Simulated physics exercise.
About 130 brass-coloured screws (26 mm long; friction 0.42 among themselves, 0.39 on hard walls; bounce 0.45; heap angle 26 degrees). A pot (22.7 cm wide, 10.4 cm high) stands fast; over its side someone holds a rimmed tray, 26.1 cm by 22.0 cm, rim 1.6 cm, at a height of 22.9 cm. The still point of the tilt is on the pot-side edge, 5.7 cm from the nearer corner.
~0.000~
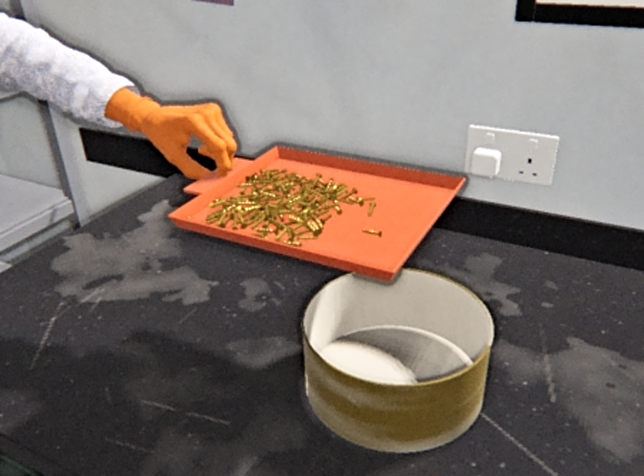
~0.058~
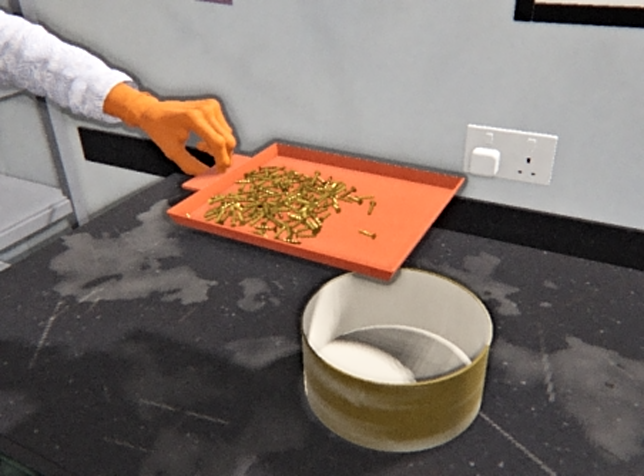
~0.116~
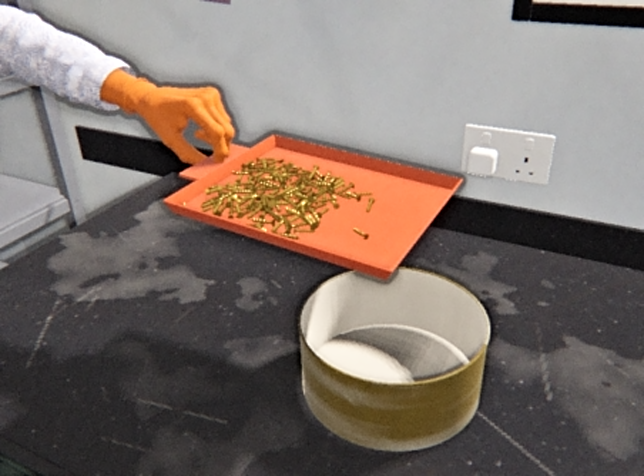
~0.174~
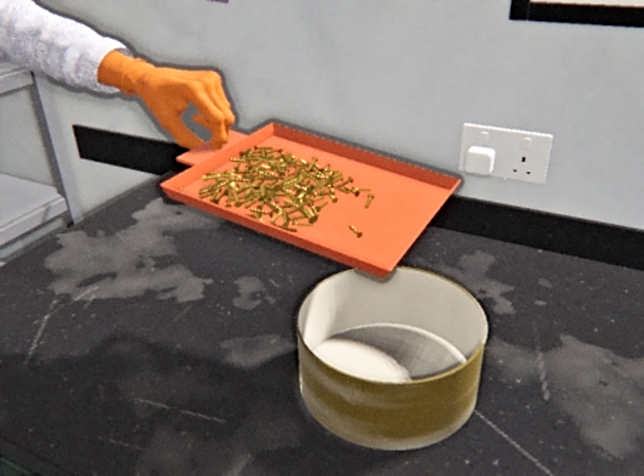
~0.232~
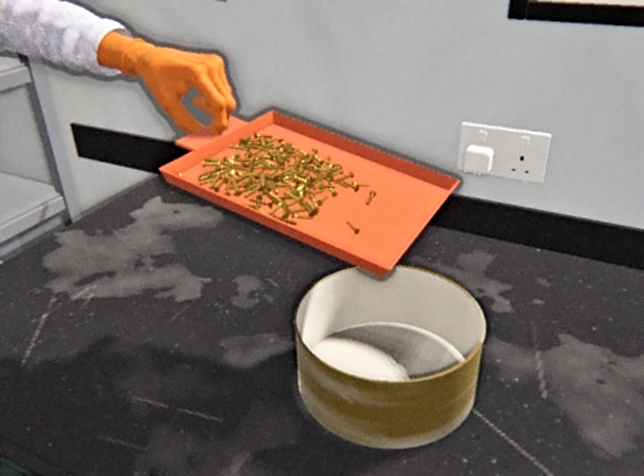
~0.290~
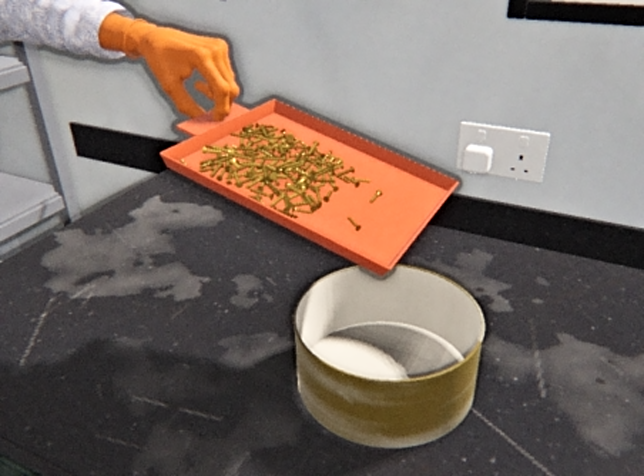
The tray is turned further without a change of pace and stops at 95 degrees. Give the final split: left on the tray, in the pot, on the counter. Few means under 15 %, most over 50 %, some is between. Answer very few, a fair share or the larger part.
Tray: Very few, pot: The larger part, counter: A fair share.
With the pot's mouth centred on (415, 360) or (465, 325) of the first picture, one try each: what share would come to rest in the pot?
Some 55 and 90 per cent.
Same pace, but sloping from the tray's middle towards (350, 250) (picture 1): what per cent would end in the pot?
About 20 per cent.
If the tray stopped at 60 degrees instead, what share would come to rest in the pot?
In that case some 50 per cent.
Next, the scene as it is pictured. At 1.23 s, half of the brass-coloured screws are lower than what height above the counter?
Roughly 2 cm.
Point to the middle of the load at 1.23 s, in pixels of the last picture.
Near (436, 361).
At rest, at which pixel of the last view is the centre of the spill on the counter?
Near (507, 353).
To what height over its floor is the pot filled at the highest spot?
About 1.5 cm.
Then, at 0.85 s, tilt 53 degrees; the tray holds 85 %, the pot 0 %.
After 1.23 s, tilt 78 degrees; the tray holds 30 %, the pot 30 %.
After 1.69 s, tilt 95 degrees; the tray holds 0 %, the pot 60 %.
At rest (2.6 s), tray 0 %, pot 60 %, counter 40 %.
